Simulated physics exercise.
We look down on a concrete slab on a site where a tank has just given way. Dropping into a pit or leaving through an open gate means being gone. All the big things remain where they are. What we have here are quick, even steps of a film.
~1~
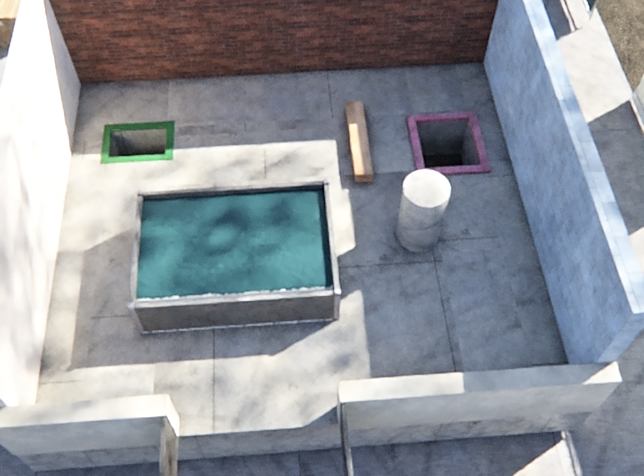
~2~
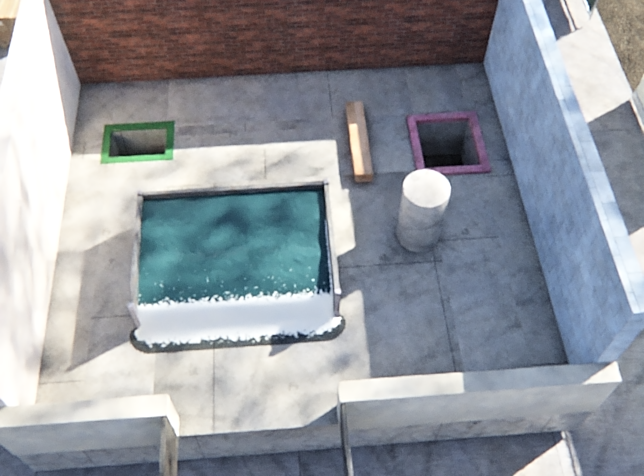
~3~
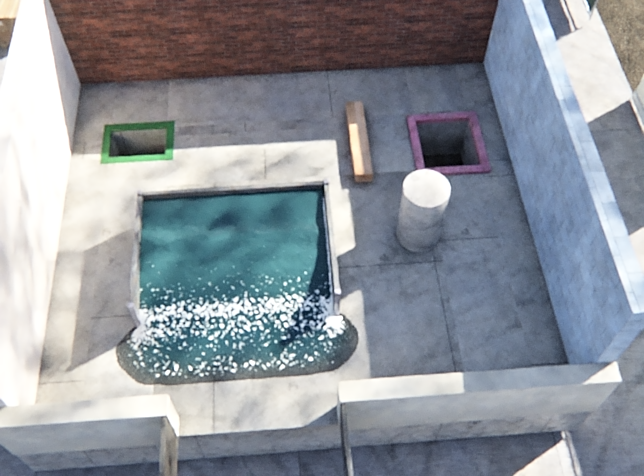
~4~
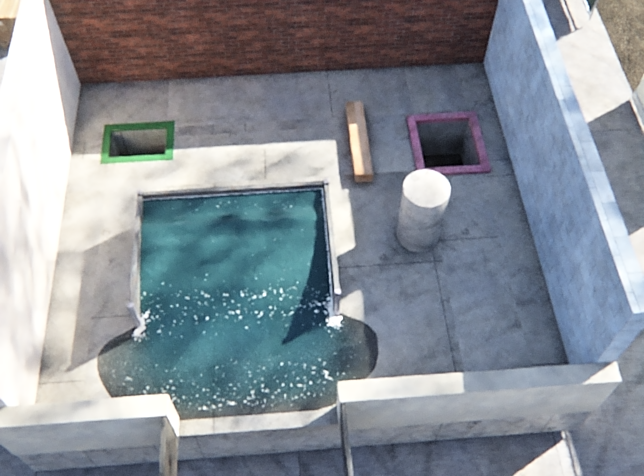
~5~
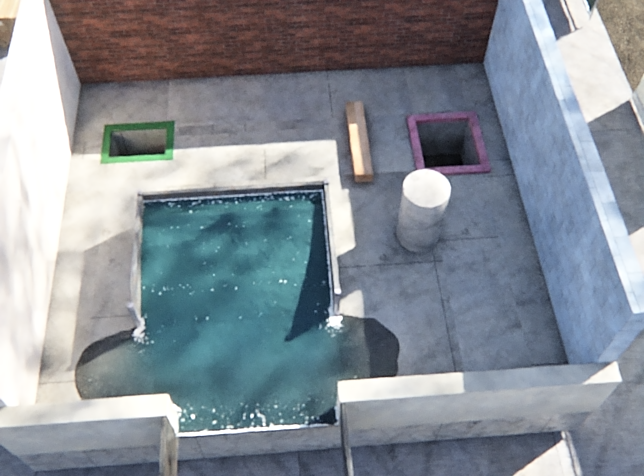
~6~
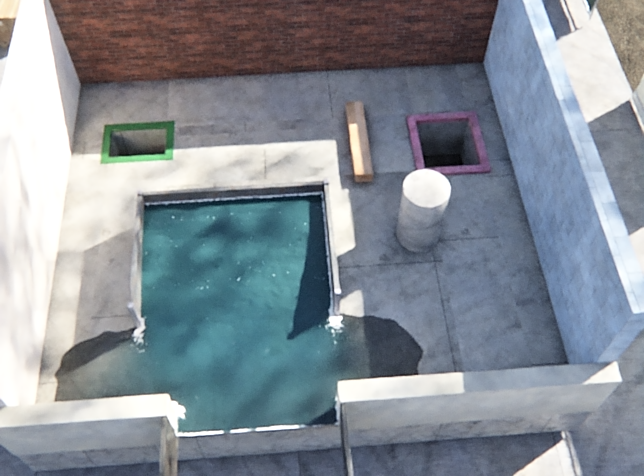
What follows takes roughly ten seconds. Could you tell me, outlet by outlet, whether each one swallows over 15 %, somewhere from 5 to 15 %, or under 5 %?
I'd say the gate drains a lot - upwards of fifteen per cent; I'd say the green pit drains a fair bit - five to fifteen per cent; I'd say the pink pit drains very little - not reaching five per cent.
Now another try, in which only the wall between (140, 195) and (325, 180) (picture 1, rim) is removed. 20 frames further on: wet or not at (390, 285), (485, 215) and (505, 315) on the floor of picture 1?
Going point by point: Left unwetted, left unwetted, left unwetted.
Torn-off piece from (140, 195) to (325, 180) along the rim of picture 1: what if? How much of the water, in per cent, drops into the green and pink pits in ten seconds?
Near enough: Green 35 percent, pink 6 percent.
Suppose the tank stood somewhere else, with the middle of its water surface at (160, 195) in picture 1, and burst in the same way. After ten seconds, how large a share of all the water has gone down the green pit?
Green: About 0 %.
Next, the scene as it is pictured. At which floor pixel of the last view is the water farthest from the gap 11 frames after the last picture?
Somewhere near (567, 387).
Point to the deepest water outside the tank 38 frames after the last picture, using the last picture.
About (80, 97).
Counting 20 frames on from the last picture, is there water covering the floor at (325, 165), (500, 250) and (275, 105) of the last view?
Note - in order: Not inundated / inundated / not inundated.
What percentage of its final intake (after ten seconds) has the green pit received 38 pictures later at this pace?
About 60 per cent.
A moment on, water covers 20 % of the floor; the gate 19 %, the green pit 0 %, the pink pit 0 %.
Next, water covers 30 % of the floor; the gate 36 %, the green pit 0 %, the pink pit 0 %.
Then, water covers 45 % of the floor; the gate 50 %, the green pit 0 %, the pink pit 0 %.
Later, water covers 55 % of the floor; the gate 59 %, the green pit 4 %, the pink pit 0 %.
In the end, water covers 75 % of the floor; the gate 63 %, the green pit 7 %, the pink pit 0 %.
